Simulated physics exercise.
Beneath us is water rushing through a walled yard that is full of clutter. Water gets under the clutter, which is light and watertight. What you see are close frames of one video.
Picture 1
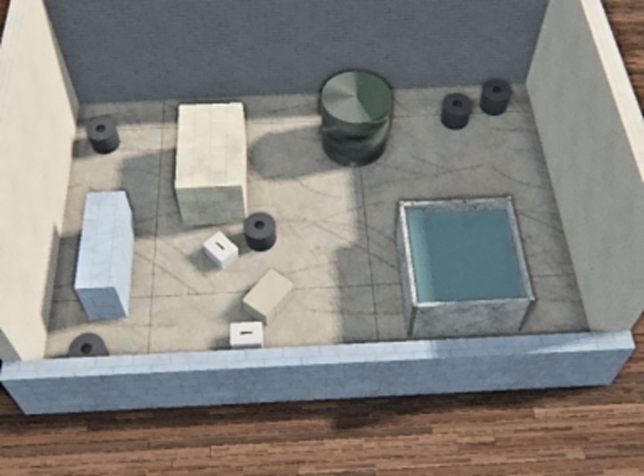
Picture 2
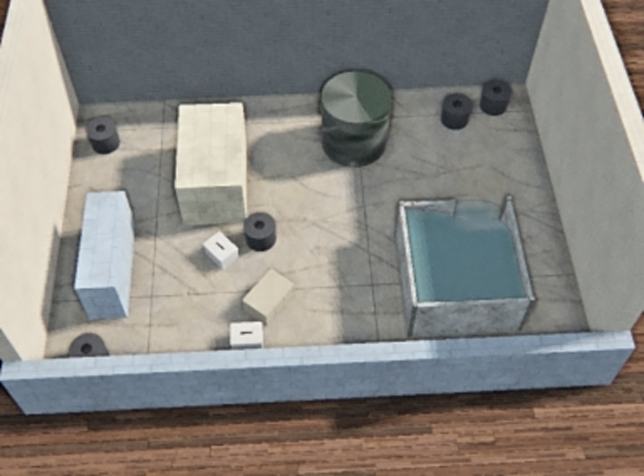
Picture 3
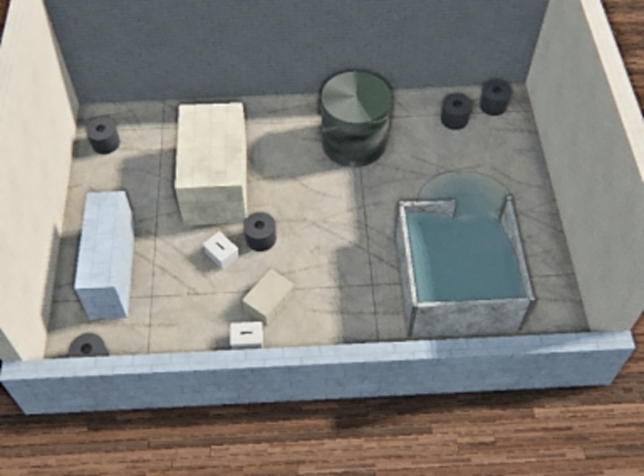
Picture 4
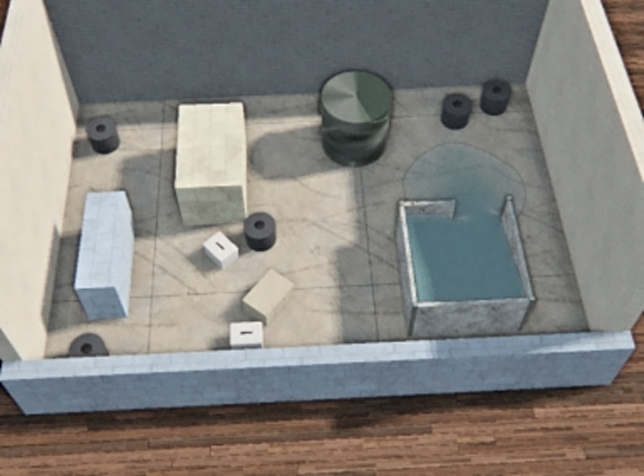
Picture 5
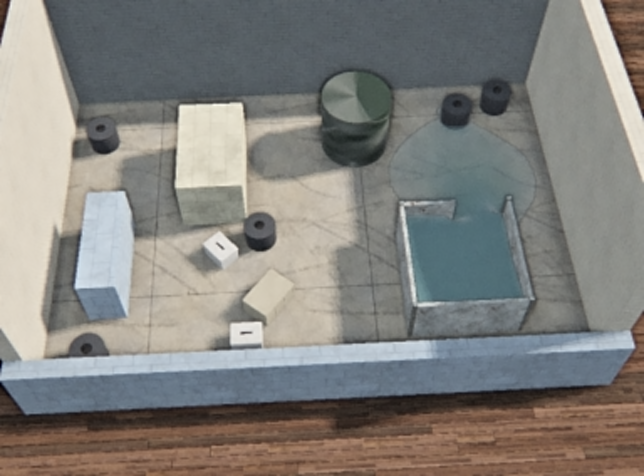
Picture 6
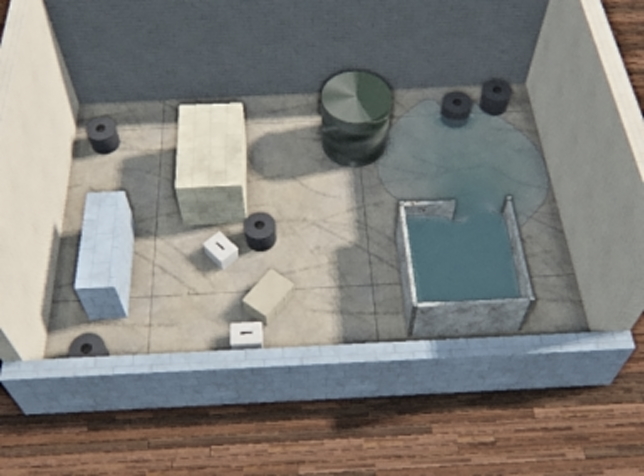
Walled yard of scattered blocks and drums, with water pouring through a gap in a tank's back wall and spreading across the floor.
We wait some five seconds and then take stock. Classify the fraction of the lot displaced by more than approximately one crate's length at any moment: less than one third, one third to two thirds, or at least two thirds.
The fraction is less than one third.
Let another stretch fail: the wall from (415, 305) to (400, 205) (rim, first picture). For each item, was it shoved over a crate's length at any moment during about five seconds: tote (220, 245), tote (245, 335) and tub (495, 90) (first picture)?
Here is how they go, in order: Dislodged that far, dislodged that far, and fails to go that far.
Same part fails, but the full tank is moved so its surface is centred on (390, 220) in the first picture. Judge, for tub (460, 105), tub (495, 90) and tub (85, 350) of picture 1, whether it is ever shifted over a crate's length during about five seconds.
The first: Travelled far enough; the second: Travelled far enough; the third: Did not travel far.
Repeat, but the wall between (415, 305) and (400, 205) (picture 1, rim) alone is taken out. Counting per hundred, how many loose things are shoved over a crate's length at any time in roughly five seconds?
Estimate: Close to 80 in a hundred.
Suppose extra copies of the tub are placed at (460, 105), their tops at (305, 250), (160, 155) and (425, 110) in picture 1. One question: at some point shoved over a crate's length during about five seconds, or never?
So, in order, the copies go nowhere much, nowhere much, a long way.
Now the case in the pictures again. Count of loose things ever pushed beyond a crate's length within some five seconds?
Exactly 2.
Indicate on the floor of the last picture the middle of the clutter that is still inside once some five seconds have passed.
I'd say somewhere close to (253, 243).
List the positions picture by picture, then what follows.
In the first picture, a tub at (458, 104), on the bottom; a tote at (246, 333), on the bottom; 0 of 8 have shifted.
In the second picture, a tub at (458, 104) rests on the ground; a tote at (246, 333) rests on the ground; 0 of 8 have shifted.
In the third picture, a tub at (458, 104), on the bottom; a tote at (246, 333) rests on the ground; 0 of 8 have shifted.
In the fourth picture, a tub at (458, 104) rests on the ground; a tote at (246, 333) rests on the ground; 0 of 8 have shifted.
In the fifth picture, a tub at (458, 104) rests on the ground; a tote at (246, 333) rests on the ground; 0 of 8 have shifted.
In the sixth picture, a tub at (457, 102), on the bottom, close to its start; a tote at (246, 333) rests on the ground; 0 of 8 have shifted.
A moment on, 0 of 8 are well off their spots; 0 afloat.
Next, 0 of 8 are well off their spots; 2 afloat.
Later, 1 of 8 are well off their spots; 1 afloat.
In the end, 2 of 8 are well off their spots, and 2 have been at some point; 1 afloat.
